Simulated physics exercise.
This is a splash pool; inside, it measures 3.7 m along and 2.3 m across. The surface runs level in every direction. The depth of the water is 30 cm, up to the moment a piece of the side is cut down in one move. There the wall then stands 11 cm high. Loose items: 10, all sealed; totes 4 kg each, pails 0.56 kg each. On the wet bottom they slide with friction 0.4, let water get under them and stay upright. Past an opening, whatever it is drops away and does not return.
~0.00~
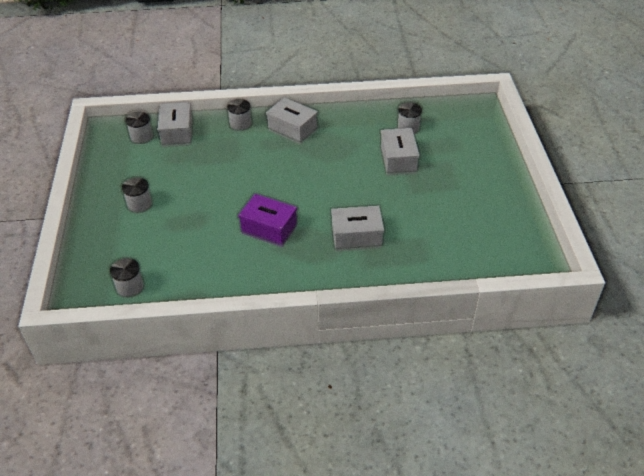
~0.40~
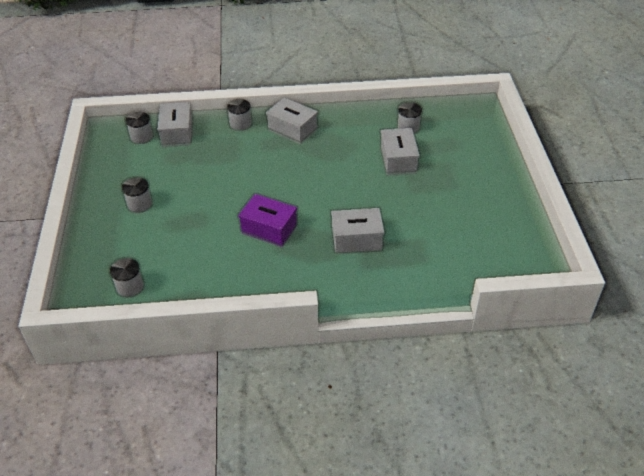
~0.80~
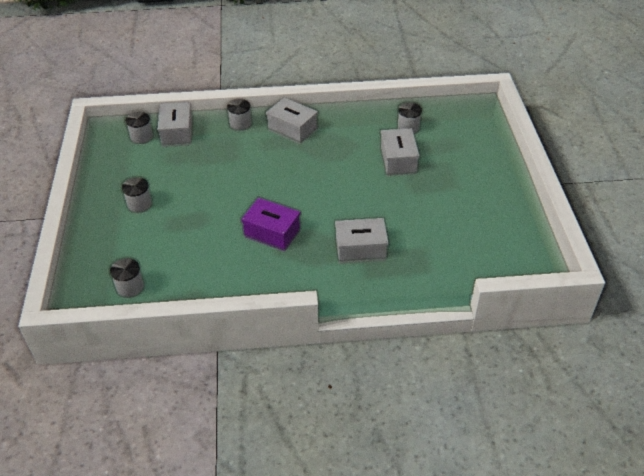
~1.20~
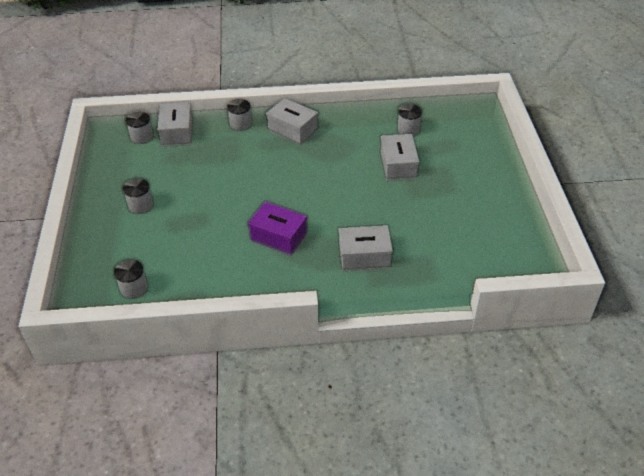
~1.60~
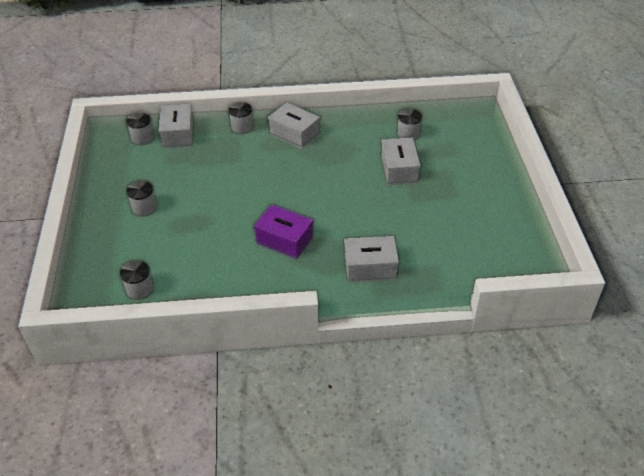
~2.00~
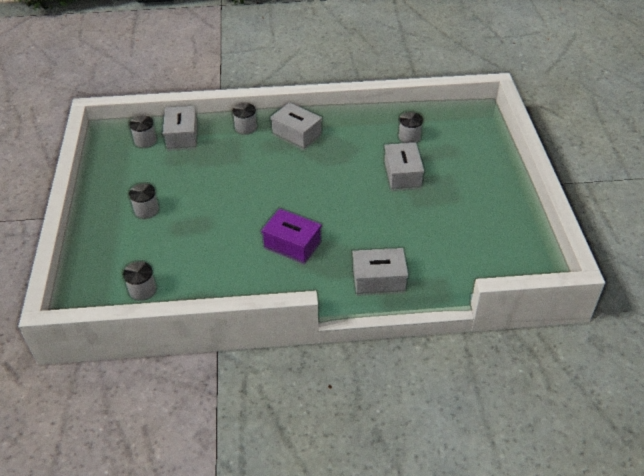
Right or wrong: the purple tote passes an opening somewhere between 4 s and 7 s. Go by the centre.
Right.
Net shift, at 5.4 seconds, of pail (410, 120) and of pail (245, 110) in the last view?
Put simply, 20 cm for the first and 10 cm for the second.
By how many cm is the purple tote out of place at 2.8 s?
About 40 cm out of place.
After 2.8 s the purple tote is near (310, 236), 0.4 m from its start, afloat; 1 of 10 are out; 9 afloat.
After 5.4 s the purple tote is near (356, 295), 1.0 m from its start, afloat; 1 of 10 are out; 9 afloat.
After 8.0 s the purple tote has gone out (at 5.5 s); 2 of 10 are out; 8 afloat.
After 12.0 s the purple tote has gone out (at 5.5 s); 2 of 10 are out; 8 afloat.
